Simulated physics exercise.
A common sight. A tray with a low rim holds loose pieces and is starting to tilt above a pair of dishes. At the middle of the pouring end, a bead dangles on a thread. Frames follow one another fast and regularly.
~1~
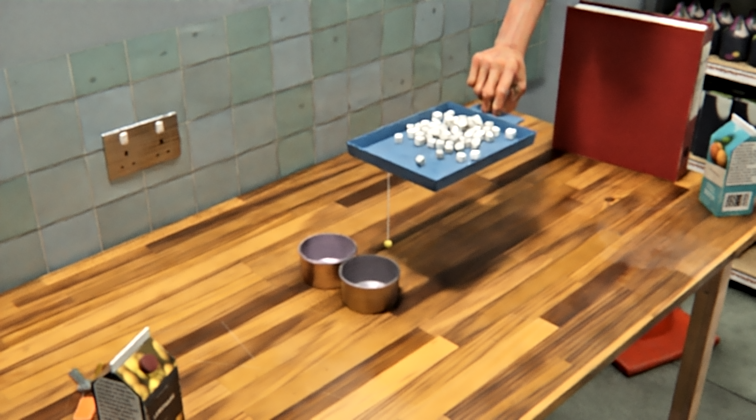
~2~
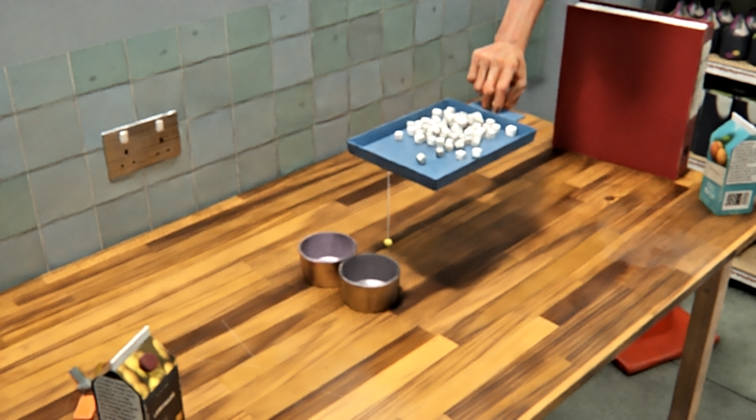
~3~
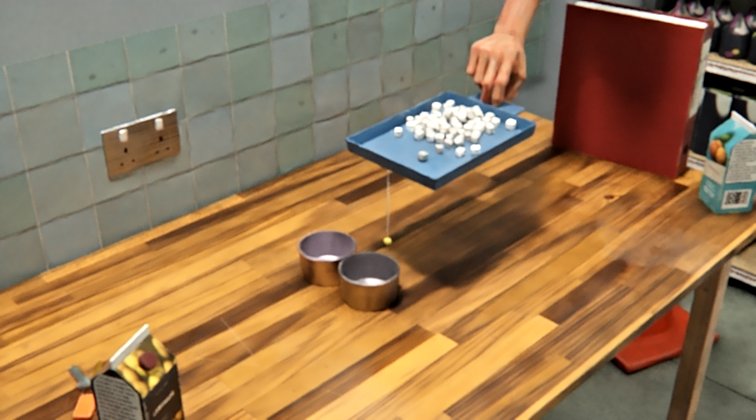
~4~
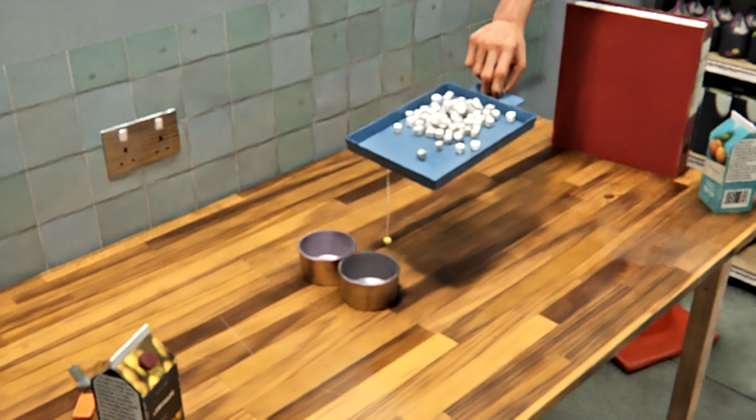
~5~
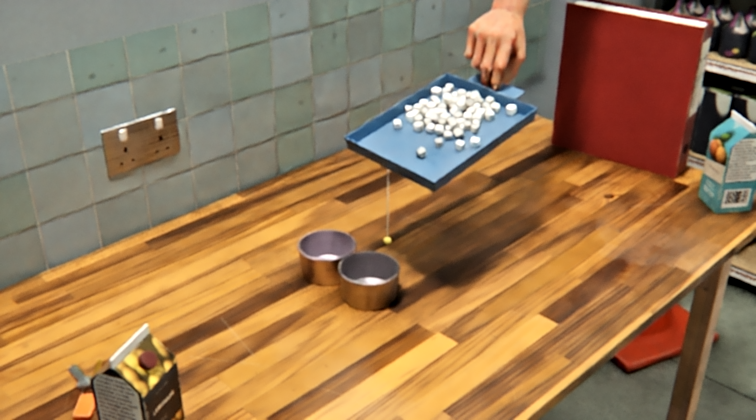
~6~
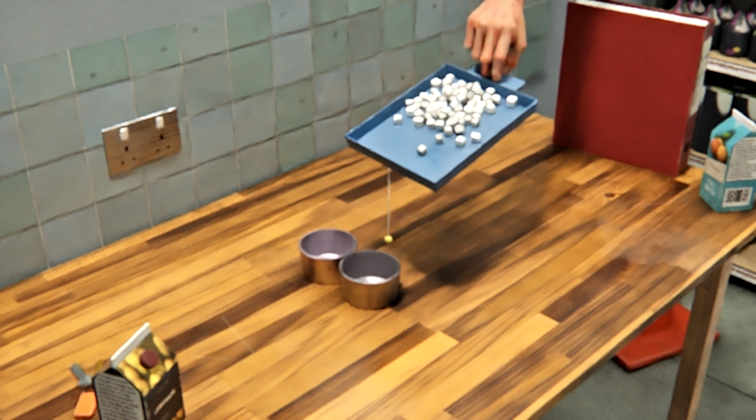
Above a wooden counter, a hand gradually tilts a blue tray of white cubes.
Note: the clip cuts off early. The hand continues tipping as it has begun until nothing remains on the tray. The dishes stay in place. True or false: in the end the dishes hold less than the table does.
True.
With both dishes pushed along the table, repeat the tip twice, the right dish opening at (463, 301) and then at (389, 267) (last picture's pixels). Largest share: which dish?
First try, the dish to the left; second try, the dish to the right.
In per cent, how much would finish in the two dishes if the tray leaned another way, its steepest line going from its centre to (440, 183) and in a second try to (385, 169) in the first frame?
It comes to about 0 per cent the first time and about 70 per cent the second.
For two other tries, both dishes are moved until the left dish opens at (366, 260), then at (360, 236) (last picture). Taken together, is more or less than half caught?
For the earlier try a larger portion is kept, for the later one a smaller portion.
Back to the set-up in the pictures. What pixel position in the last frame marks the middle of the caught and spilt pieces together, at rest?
Near pixel (394, 316).
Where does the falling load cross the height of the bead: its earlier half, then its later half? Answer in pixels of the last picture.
Early half (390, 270), late half (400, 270).
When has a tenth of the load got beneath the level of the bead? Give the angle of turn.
Approx. reading: About 70°.
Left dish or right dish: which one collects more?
Noted: Right of the pair.
Soon, tray tipped steeply; nearly all on the tray; a stray few outside both; a stray few in the air.
A while on, tray tipped past a quarter turn; most on the tray; a small part outside both; a stray few in the air.
Towards the end, tray tipped past a quarter turn; about a third in the right dish; about two thirds outside both.
Finally, tray tipped past a quarter turn; about a third in the right dish; none in the left dish; about two thirds outside both.
